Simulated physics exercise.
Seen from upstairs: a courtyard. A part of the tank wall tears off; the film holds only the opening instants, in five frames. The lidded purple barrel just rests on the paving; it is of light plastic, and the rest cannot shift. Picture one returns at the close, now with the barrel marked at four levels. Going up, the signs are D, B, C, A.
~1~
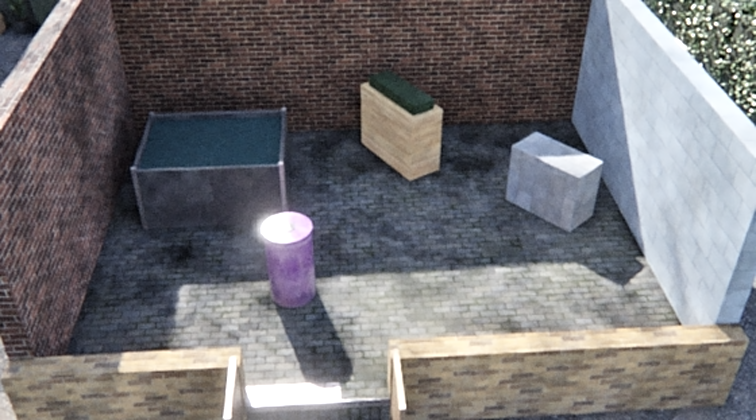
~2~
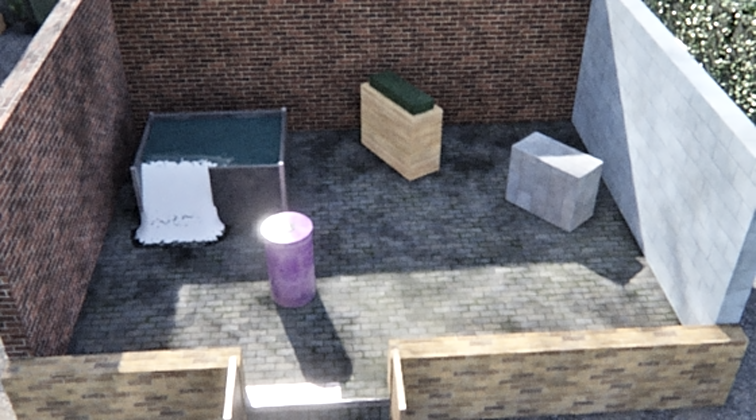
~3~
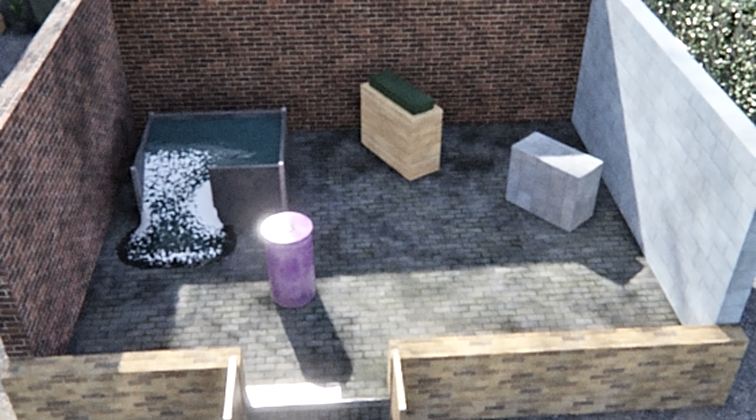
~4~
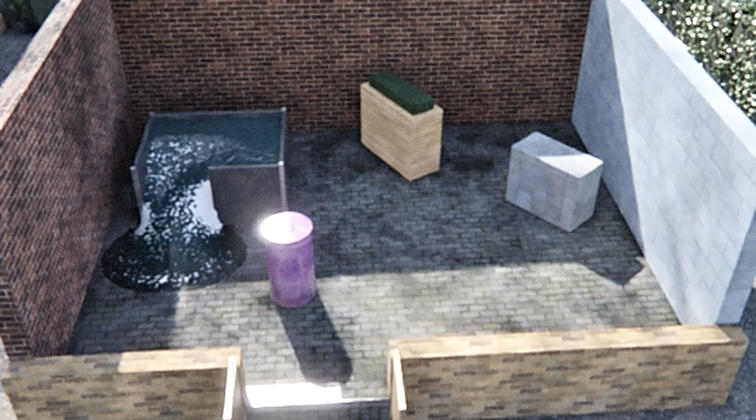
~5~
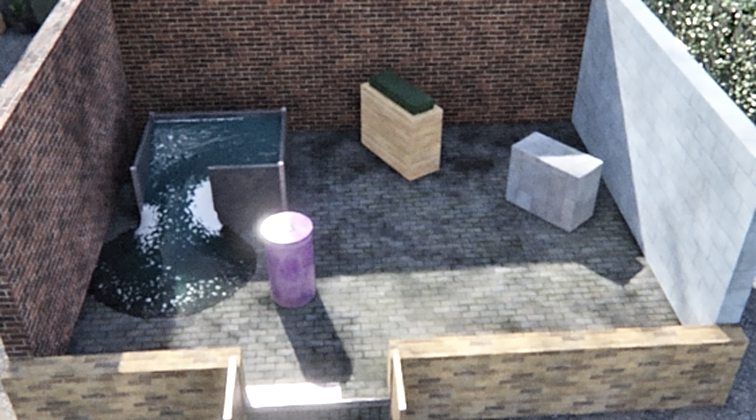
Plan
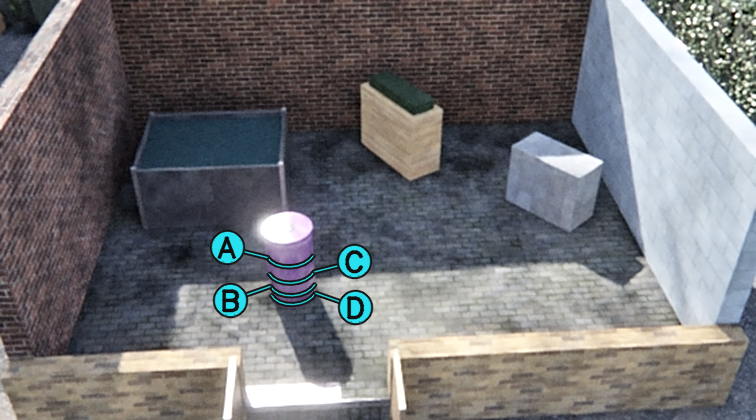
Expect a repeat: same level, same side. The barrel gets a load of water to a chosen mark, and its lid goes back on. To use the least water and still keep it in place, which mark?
That is level B.
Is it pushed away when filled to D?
Yes.
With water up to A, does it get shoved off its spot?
No, not at all.
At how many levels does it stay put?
Three of them.
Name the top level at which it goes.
The answer is D.
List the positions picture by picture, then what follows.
The first picture shows lid of the purple barrel at (288, 227); tank full, its middle at (214, 144); open gate at (316, 347).
In the second picture, 1 % of the ground under water, its edge towards the barrel at (208, 240).
In the third picture, 3 % of the ground under water, its edge towards the barrel at (223, 248).
In the fourth picture, 6 % of the ground under water, its edge towards the barrel at (238, 259).
The fifth picture shows lid of the purple barrel at (288, 227); 8 % of the ground under water, its edge towards the barrel at (235, 284).
In cyan, A at (290, 266); B at (292, 295); C at (291, 283); D at (293, 304); from the bottom up D, B, C, A.
With A, it does not move.
With B, it does not move.
With C, it does not move.
With D, it is pushed about its own width away.
